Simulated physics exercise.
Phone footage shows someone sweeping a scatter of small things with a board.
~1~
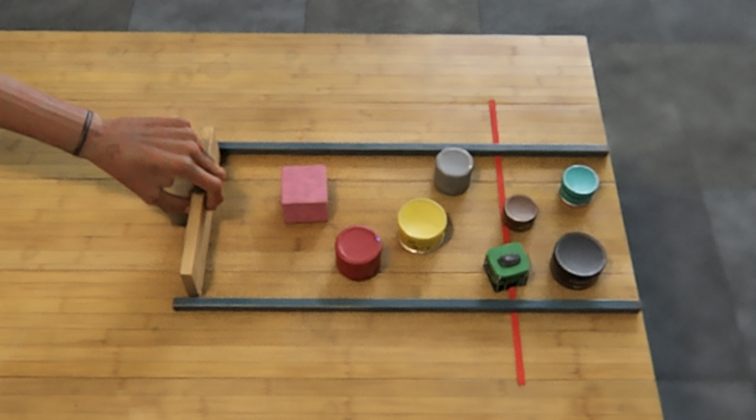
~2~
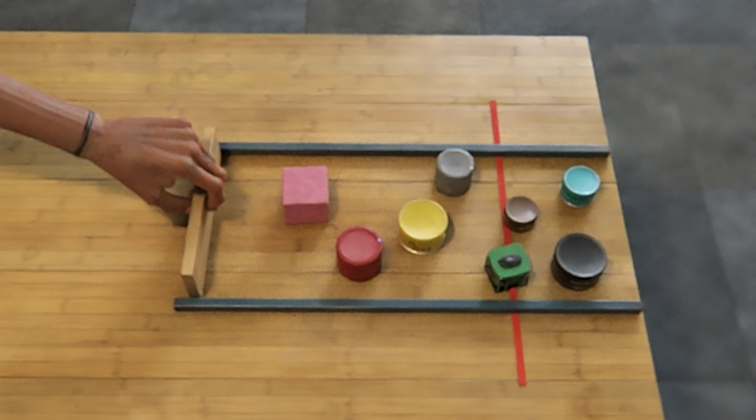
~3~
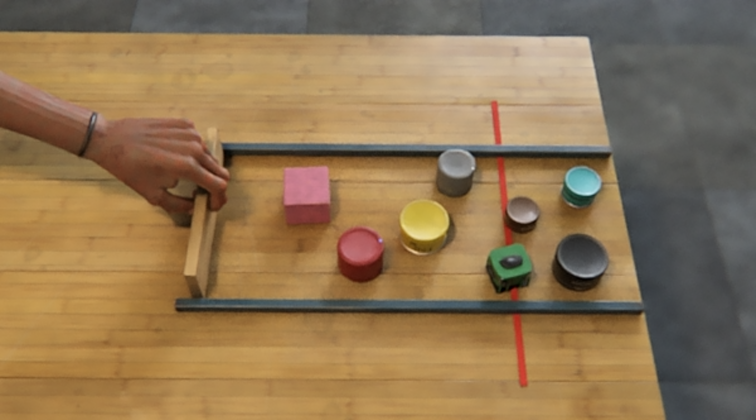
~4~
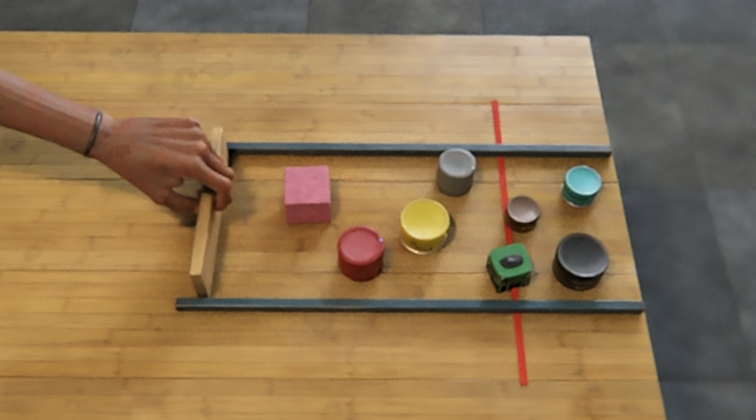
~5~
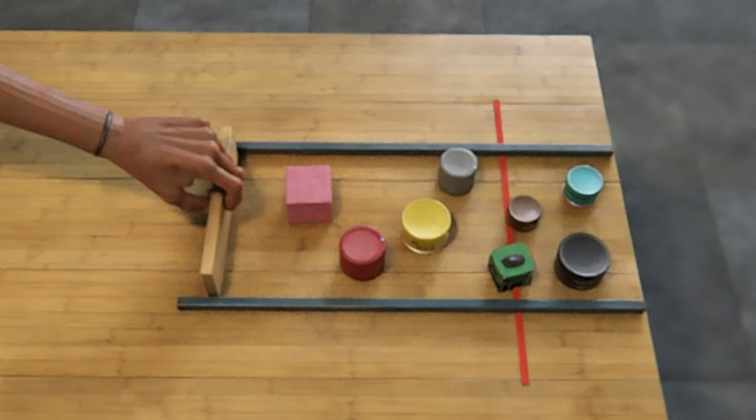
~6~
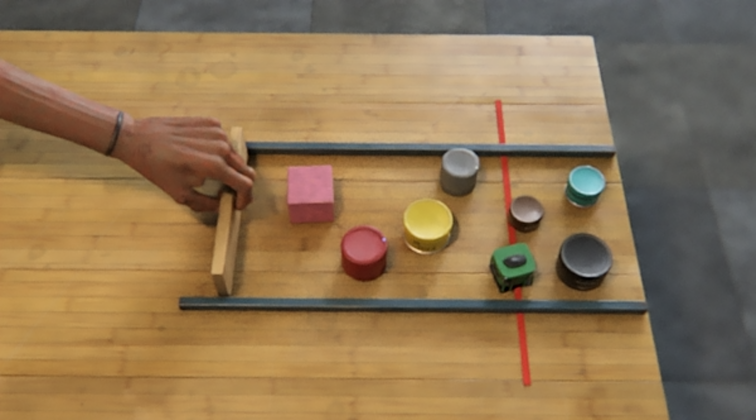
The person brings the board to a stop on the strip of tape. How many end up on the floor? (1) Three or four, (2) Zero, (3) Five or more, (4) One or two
Answer: 2.
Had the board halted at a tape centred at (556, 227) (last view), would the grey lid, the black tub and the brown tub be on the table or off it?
Okay, the grey lid sits tight, the black tub plunges, and the brown tub sits tight.
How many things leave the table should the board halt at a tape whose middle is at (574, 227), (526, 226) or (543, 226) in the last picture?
So, one try after another, the floor gets 2, then 0, then 1.
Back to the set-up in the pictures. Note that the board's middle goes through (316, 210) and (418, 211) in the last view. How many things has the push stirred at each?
Answer - first 1, then 4.
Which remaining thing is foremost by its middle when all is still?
The one you want is the black tub.
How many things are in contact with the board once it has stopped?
All in all, 3.
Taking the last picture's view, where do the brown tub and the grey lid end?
Going in order, first (570, 204) and next (525, 164).
Early on, none off yet; turquoise tin at rest near (584, 187); black tub at rest near (583, 262); brown tub at rest near (525, 214).
Finally, the number that fall off is zero.
